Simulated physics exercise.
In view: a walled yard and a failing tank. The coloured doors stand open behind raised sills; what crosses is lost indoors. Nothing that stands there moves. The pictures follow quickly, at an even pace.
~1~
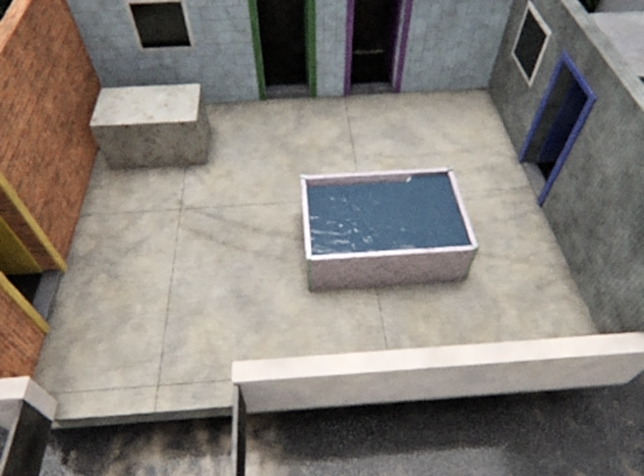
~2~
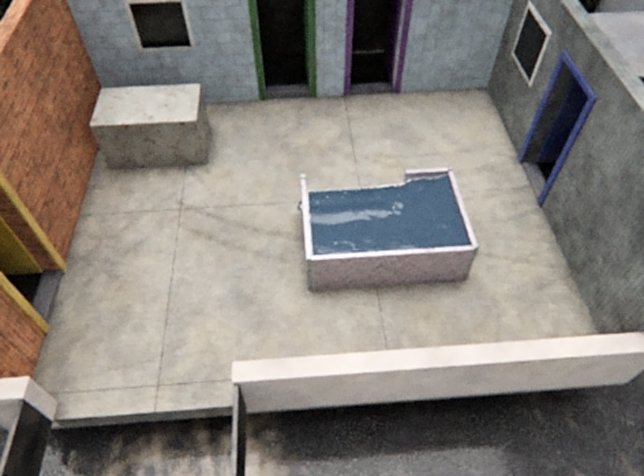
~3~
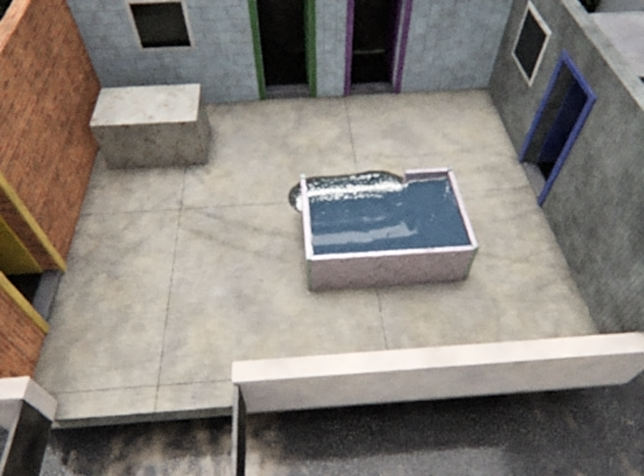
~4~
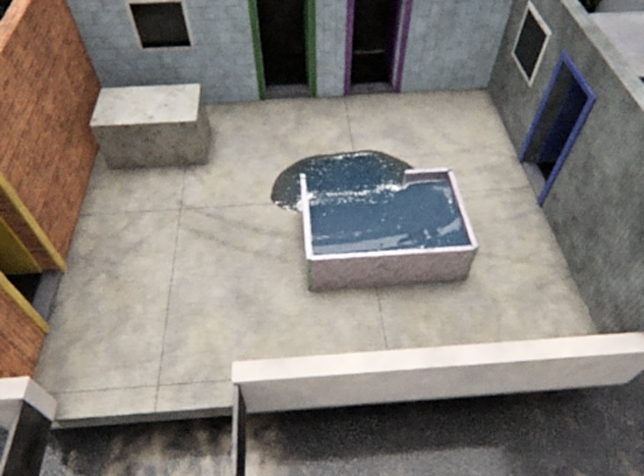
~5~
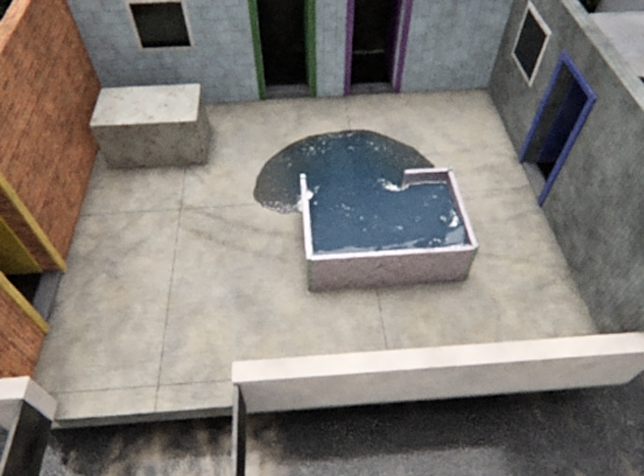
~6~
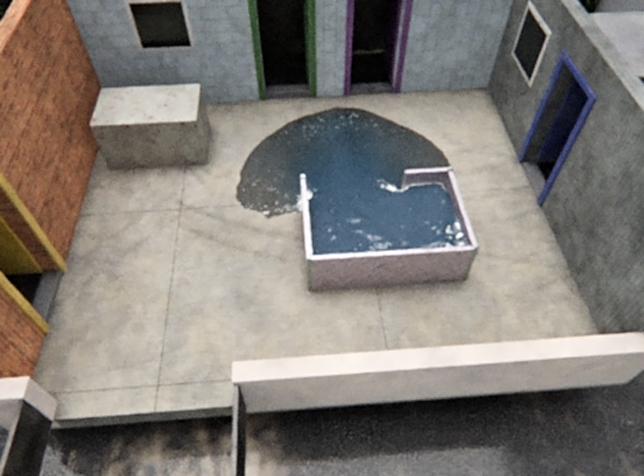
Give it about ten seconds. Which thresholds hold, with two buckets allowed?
The purple door takes more than that; the green door takes more than that; the yellow door stays under that; the blue door stays under that.
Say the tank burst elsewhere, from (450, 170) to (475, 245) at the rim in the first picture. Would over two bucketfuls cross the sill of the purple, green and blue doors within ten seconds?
Purple door lets less in; green door lets less in; blue door is over.
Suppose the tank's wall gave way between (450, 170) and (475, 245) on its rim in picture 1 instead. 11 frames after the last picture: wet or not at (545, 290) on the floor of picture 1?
Answer: Under water.
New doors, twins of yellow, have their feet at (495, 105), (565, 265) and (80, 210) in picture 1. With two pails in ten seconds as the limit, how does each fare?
As listed: Is over, keeps below it, takes less.
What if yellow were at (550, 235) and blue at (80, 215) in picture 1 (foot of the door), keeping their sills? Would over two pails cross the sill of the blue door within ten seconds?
The blue one keeps below it.
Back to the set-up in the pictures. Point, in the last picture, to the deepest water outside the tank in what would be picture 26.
Roughly at (129, 111).
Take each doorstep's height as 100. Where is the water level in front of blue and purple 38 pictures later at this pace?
Near 80 and 80 in a hundred.
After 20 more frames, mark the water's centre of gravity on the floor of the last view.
At about (315, 156).
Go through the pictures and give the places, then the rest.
The water tank at (384, 214) is whole and still, in the first picture.
Water pours out on the water tank's far side and has run to a hidden place, in the second picture.
The front is at a hidden place, out from the gap on the water tank's far side, in the third picture.
Water pours out on the water tank's far side and has run to (298, 165), in the fourth picture.
The front is at (363, 132), out from the gap on the water tank's far side, in the fifth picture.
The front is at (353, 110), out from the gap on the water tank's far side, in the sixth picture.
A moment on, water covers 30 % of the floor; the purple door over two buckets in, the green door under two buckets in, the yellow door not reached, the blue door not reached.
Next, water covers 30 % of the floor; the purple door far over two buckets in, the green door over two buckets in, the yellow door not reached, the blue door not reached.
Then, water covers 40 % of the floor; the purple door far over two buckets in, the green door far over two buckets in, the yellow door not reached, the blue door wet at the sill, nothing in.
Later, water covers 75 % of the floor; the purple door far over two buckets in, the green door far over two buckets in, the yellow door wet at the sill, nothing in, the blue door wet at the sill, nothing in.
In the end, water covers 95 % of the floor; the purple door far over two buckets in, the green door far over two buckets in, the yellow door wet at the sill, nothing in, the blue door wet at the sill, nothing in.
